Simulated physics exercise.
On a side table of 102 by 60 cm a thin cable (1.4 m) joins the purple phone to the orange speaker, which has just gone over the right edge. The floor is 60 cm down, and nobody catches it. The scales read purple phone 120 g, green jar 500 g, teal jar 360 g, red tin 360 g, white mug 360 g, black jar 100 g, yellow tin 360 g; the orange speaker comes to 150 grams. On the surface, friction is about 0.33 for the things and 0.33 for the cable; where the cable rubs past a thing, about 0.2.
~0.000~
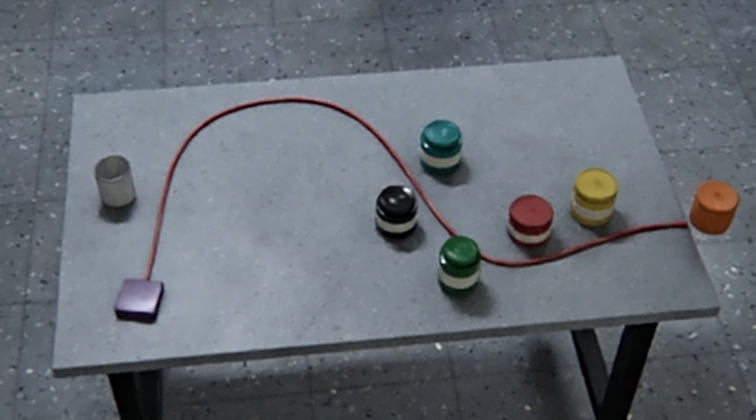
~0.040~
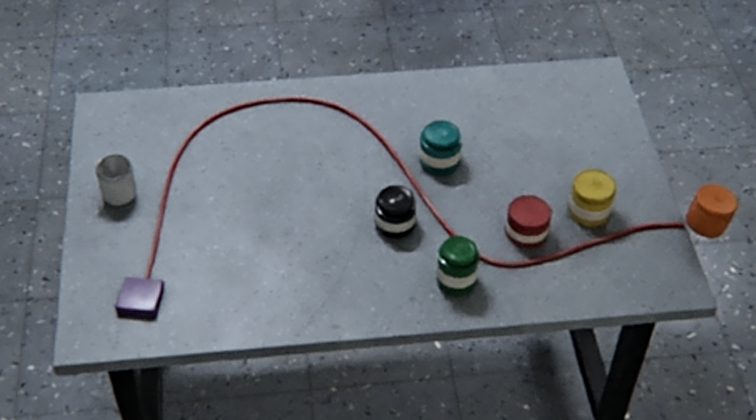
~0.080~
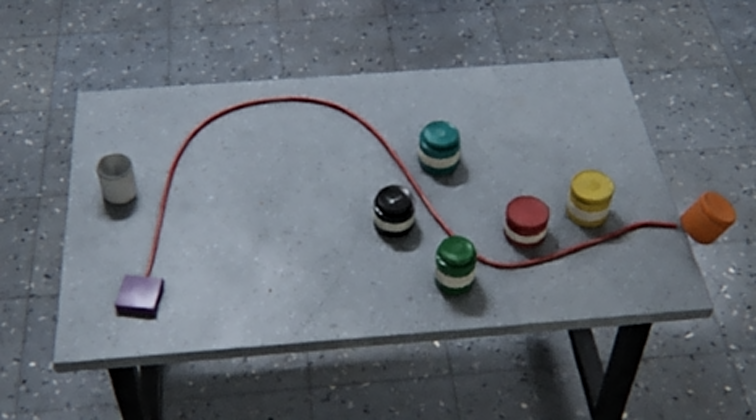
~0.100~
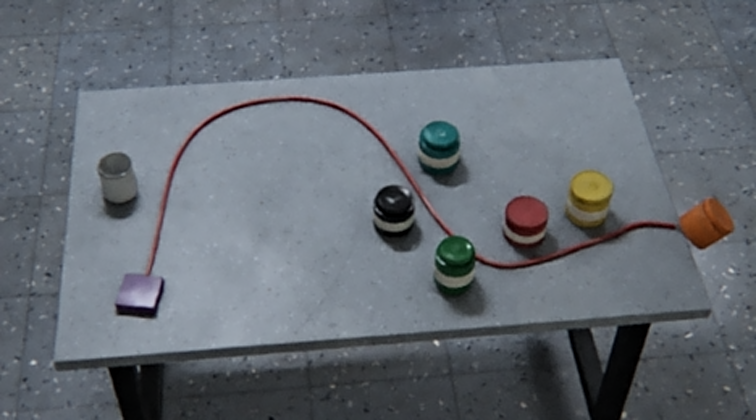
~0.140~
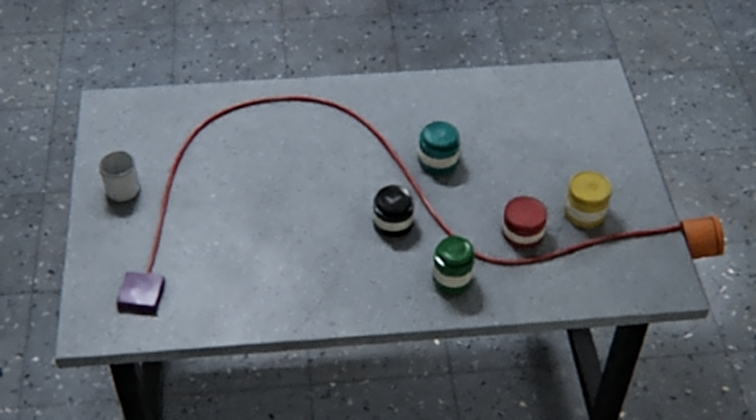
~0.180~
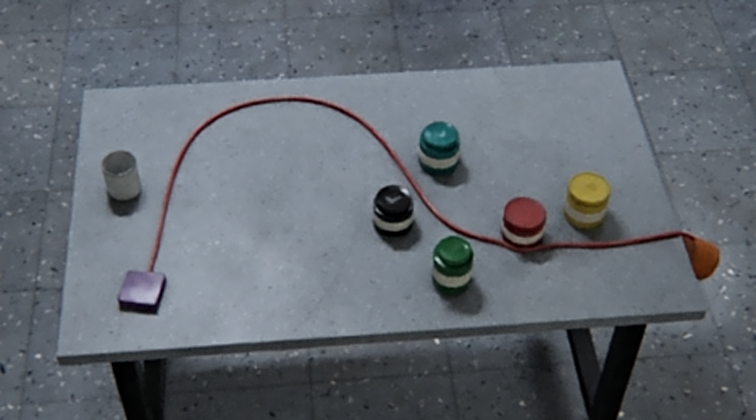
On a grey table, an orange speaker tips over the right edge, pulling the cable straighter.
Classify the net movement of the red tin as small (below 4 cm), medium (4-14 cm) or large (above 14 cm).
Small.
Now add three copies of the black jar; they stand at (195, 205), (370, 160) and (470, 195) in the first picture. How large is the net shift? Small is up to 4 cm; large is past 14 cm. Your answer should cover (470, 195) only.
There it moves only a bit.
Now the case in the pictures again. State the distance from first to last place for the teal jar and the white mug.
For the teal jar it's 0 cm, while the white mug comes to 0 cm.
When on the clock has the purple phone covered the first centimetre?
Purple phone at about 0.50 s on the clock.
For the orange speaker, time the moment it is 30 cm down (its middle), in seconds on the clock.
At about 0.34 s.
At 0.4 s, the cable's tail end at (148, 275); orange speaker over the edge.
At 0.7 s, the cable's tail end at (221, 291); purple phone 10 cm off its start, orange speaker over the edge, black jar 8 cm off its start.
At 0.9 s, the cable's tail end at (225, 291); purple phone 10 cm off its start at (208, 276), orange speaker over the edge, black jar 9 cm off its start at (404, 237).
At 1.2 s, the cable's tail end at (225, 291); purple phone 10 cm off its start, orange speaker over the edge, black jar 9 cm off its start.
At 2.4 s, the cable's tail end at (225, 291); red tin 0 cm off its start at (525, 212), purple phone 10 cm off its start at (208, 276), orange speaker over the edge, black jar 9 cm off its start at (404, 237).
